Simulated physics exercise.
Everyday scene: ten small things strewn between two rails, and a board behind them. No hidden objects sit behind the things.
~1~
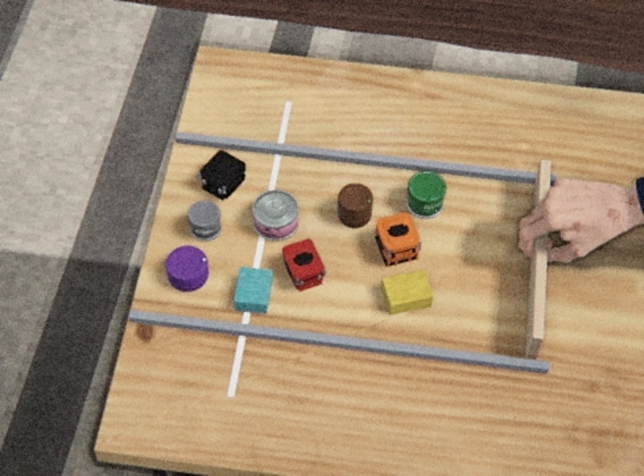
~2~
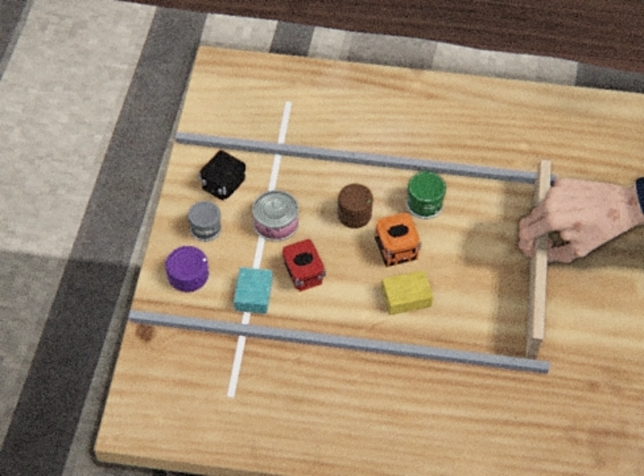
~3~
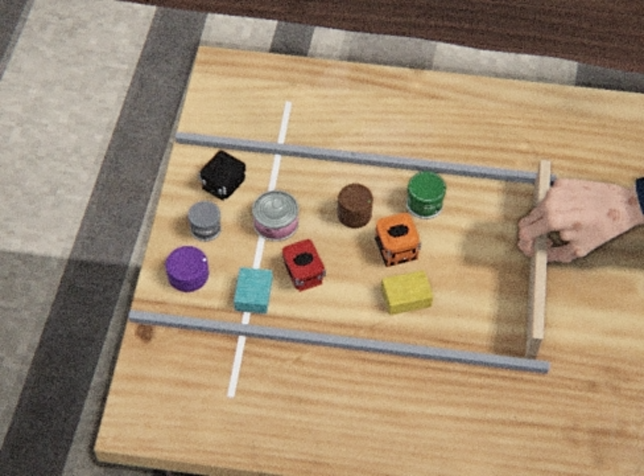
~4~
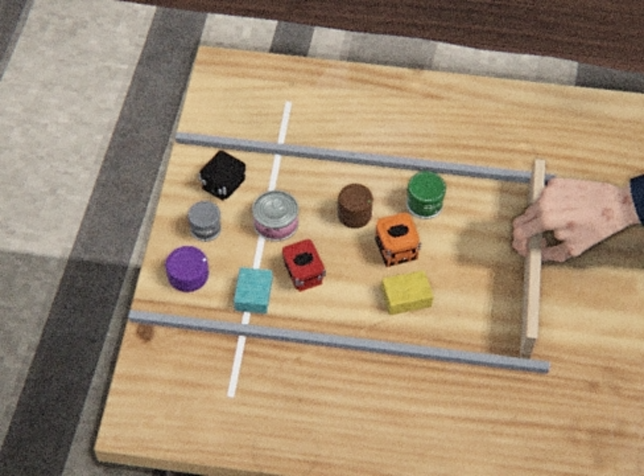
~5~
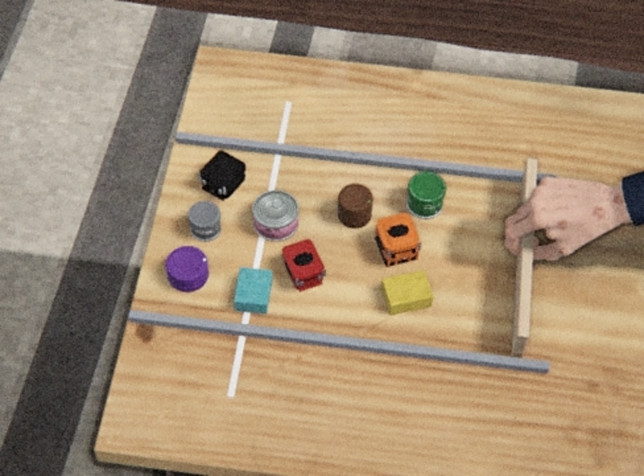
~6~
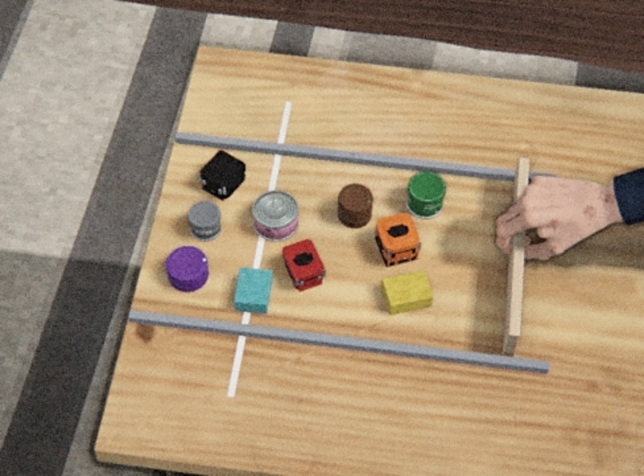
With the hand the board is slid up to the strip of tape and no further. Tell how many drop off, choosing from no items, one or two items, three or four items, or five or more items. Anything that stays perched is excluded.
Looks like the tally of pieces that topple off is zero there.
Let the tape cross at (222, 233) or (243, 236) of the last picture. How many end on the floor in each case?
The first gives 2 and the second gives 0.
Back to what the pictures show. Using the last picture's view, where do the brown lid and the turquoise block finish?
The first sits around (248, 189), while the other sits around (219, 296).
Early on, none off yet; purple lid at rest near (187, 269); grey pot at rest near (205, 221); black case at rest near (223, 176).
Finally, the number that fall off is zero.
